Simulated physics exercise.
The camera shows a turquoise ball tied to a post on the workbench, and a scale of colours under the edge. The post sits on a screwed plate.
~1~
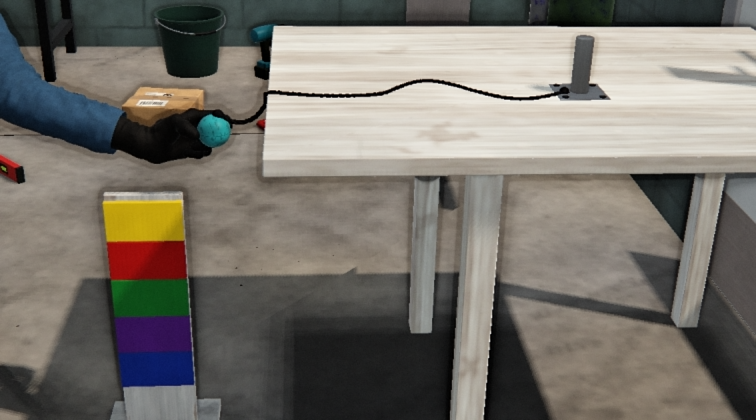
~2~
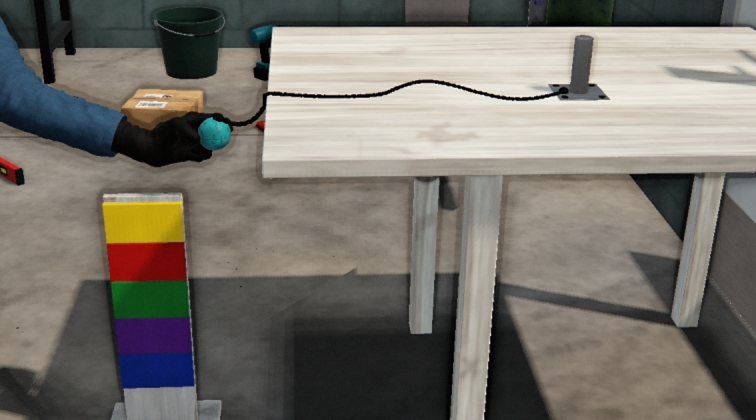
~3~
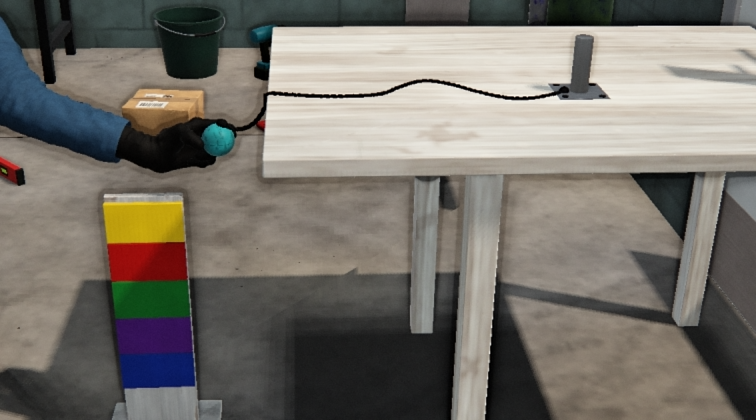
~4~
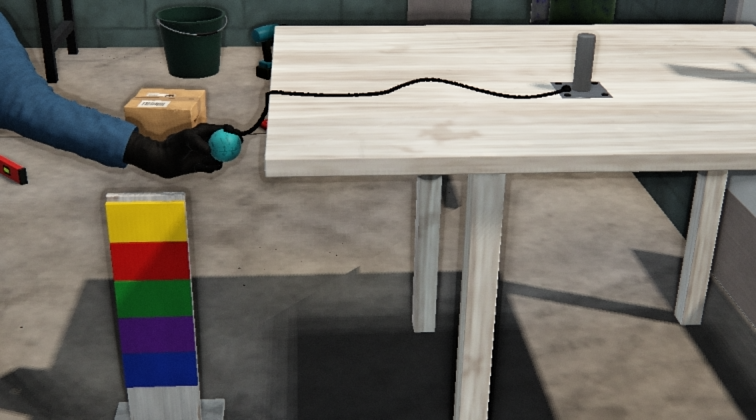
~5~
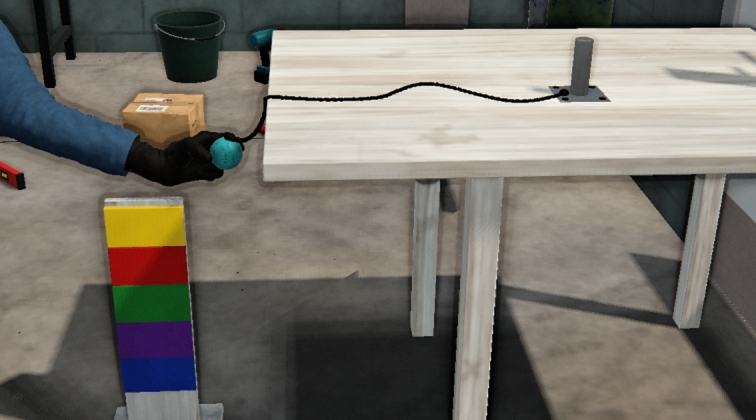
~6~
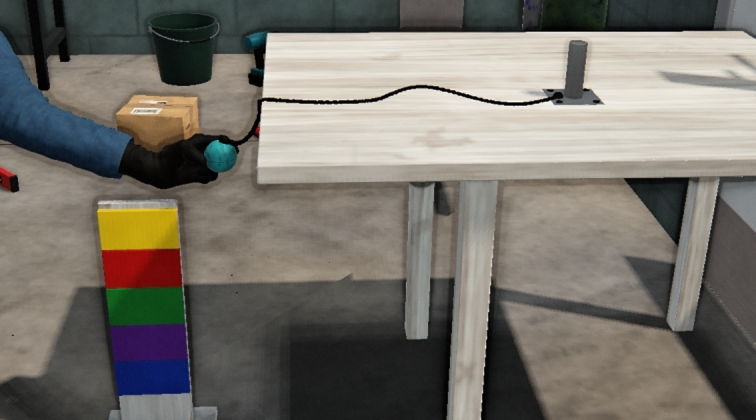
In this clip, a gloved hand holds a turquoise ball, tied by a black cord to a post on a workbench, above an upright board of coloured bands; the hand and ball shift slightly right and down, otherwise staying nearly still.
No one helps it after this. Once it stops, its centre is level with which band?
The yellow band.
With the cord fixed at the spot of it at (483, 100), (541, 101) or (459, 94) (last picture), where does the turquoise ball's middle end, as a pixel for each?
First near (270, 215), then near (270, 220), then near (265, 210).
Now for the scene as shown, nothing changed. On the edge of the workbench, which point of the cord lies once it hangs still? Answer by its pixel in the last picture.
About (305, 102).
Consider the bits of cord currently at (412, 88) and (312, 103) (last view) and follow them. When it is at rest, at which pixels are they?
You'll find the first mark at (387, 96) and the second mark at (266, 98).
Soon after, ball near (235, 219); level with yellow.
Then, ball near (295, 215); level with yellow.
Further on, ball near (273, 223); level with yellow.
At rest, ball near (269, 223); level with yellow. At yellow.
